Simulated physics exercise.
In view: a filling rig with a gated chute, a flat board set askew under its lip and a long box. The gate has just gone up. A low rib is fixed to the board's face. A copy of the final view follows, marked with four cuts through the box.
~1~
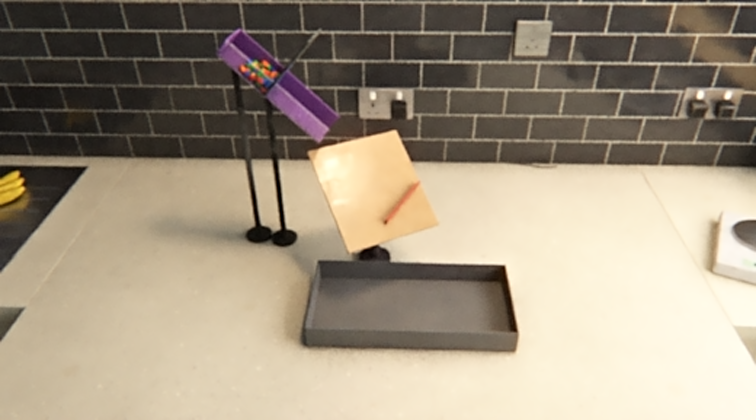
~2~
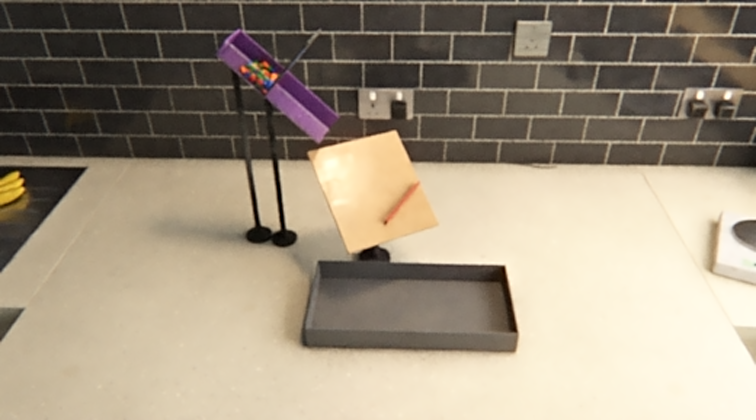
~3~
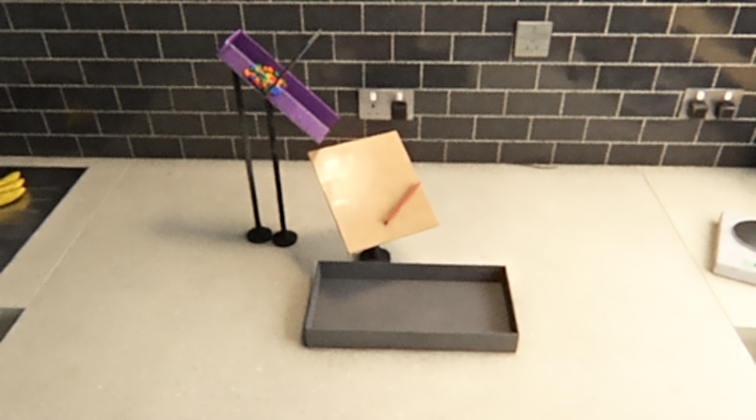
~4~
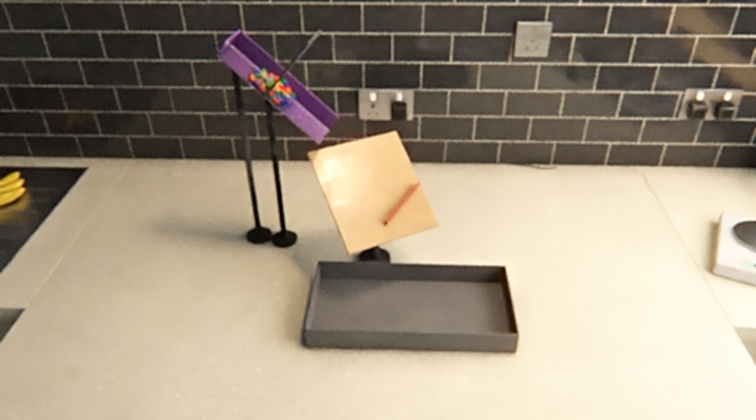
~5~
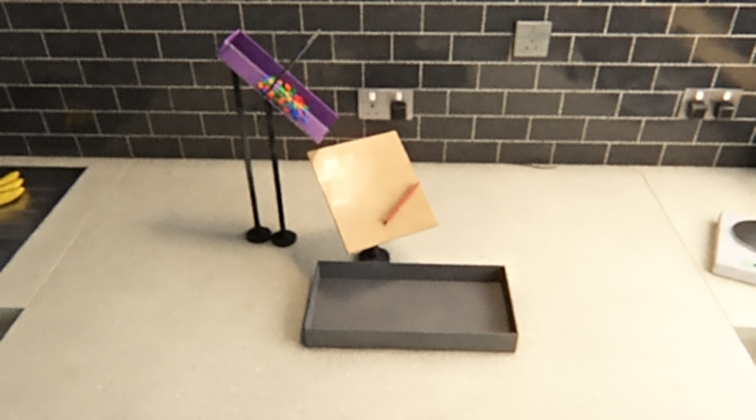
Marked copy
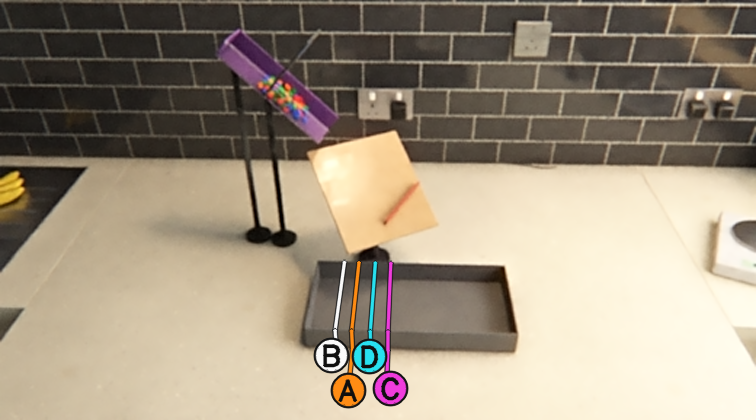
Colourful jelly beans slide down a tilted purple chute above a tan board and dark tray.
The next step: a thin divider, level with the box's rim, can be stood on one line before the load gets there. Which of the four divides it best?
C is best.
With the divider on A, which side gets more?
Right.
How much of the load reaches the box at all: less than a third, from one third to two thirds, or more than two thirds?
It is from one third to two thirds.
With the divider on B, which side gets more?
The right side.
On the marked copy, line A crosses the front rim at (351, 330); line B crosses the front rim at (335, 329); line C crosses the front rim at (388, 330); line D crosses the front rim at (370, 330).
With A, of what is caught, none on the left of the divider, all on the right.
With B, of what is caught, none on the left of the divider, all on the right.
With C, of what is caught, about two thirds on the left of the divider, about a third on the right.
With D, of what is caught, a small part on the left of the divider, most on the right.
